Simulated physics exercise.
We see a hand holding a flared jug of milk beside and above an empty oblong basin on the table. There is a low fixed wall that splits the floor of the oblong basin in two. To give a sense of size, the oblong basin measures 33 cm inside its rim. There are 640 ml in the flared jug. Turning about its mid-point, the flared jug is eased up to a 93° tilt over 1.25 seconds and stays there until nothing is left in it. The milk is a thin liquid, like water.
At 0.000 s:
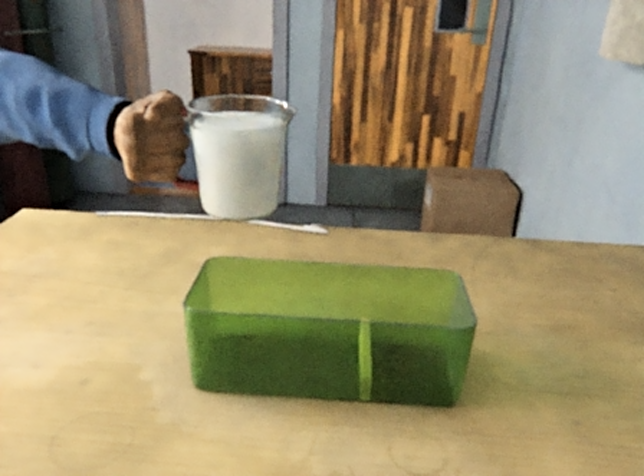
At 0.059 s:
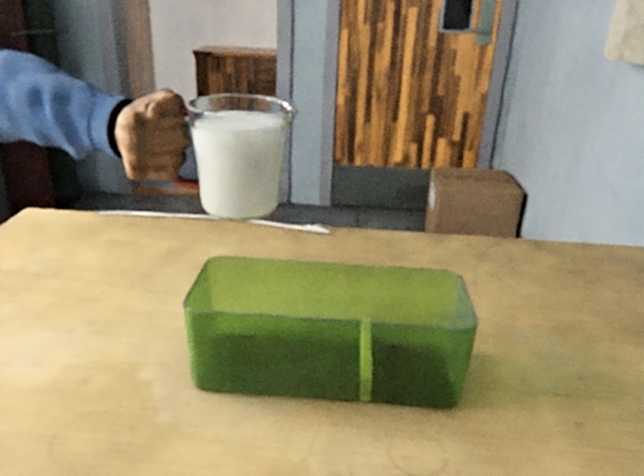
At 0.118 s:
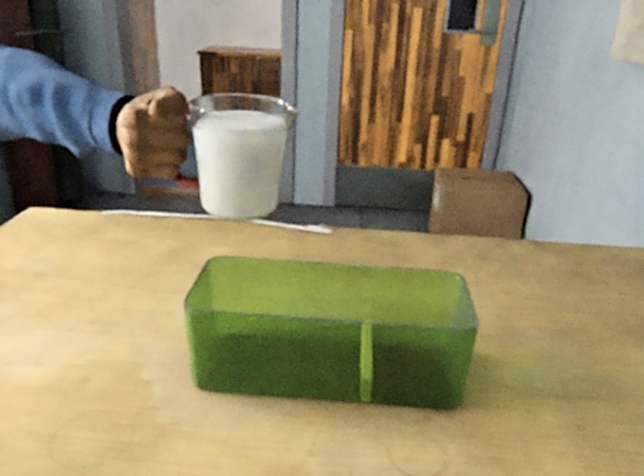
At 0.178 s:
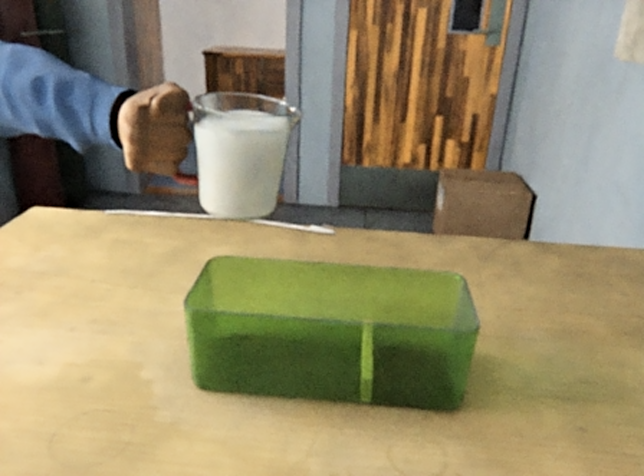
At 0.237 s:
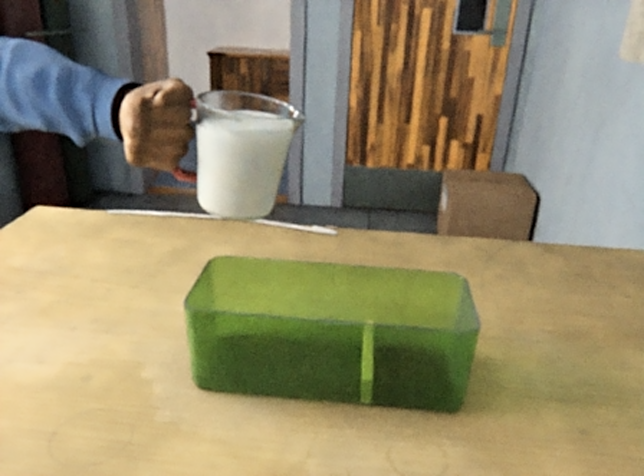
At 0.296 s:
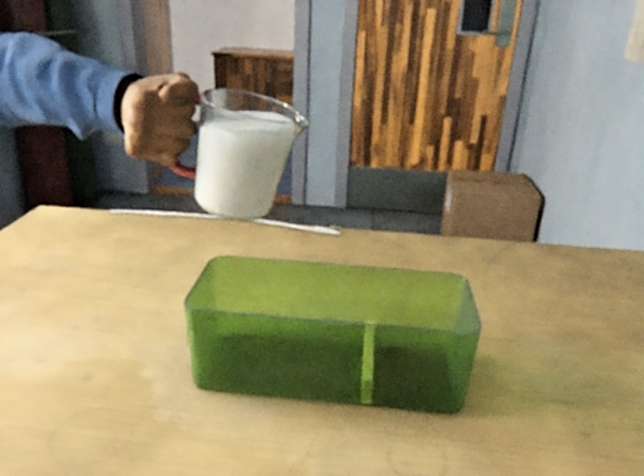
A clear jug of milk tilts above a pale wooden table in a room, seen from in front and slightly above. A hand in a blue sleeve grips it from the left, above and behind an empty green oblong basin, with a wood-panelled door and brown box beyond. The hand slowly leans the jug a little rightward, the milk staying roughly level, while the camera drifts slightly, shifting the background right.
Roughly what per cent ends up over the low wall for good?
About 50 in every hundred.
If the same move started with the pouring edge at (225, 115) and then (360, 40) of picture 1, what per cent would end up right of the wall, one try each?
Some 10 and 60 per cent, in that order.
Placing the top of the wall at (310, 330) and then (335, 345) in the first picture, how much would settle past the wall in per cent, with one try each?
In turn about 95 and 90 per cent.
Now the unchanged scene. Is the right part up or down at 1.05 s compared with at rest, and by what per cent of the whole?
The share moves up, by some 22 per cent.
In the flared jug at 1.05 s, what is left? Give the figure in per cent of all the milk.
36 in a hundred, give or take.
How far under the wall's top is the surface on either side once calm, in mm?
Left about 22 mm, right about 12 mm.
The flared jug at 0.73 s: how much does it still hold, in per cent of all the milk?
Some 82 % of it is still there.
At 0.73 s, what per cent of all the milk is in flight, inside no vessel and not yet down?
Roughly 14 %.
By 0.73 s the tilt is 59° and 82 per cent is still to pour, 3 is left of the wall and 0 right of it.
By 1.05 s the tilt is 87° and 36 per cent is still to pour, 13 is left of the wall and 29 right of it.
By 1.39 s the tilt is 93° and 7 per cent is still to pour, 37 is left of the wall and 50 right of it.
By 1.75 s the tilt is 93° and 1 per cent is still to pour, 48 is left of the wall and 50 right of it.
At rest 49 per cent lies left of the wall, 50 right of it and 1 outside.
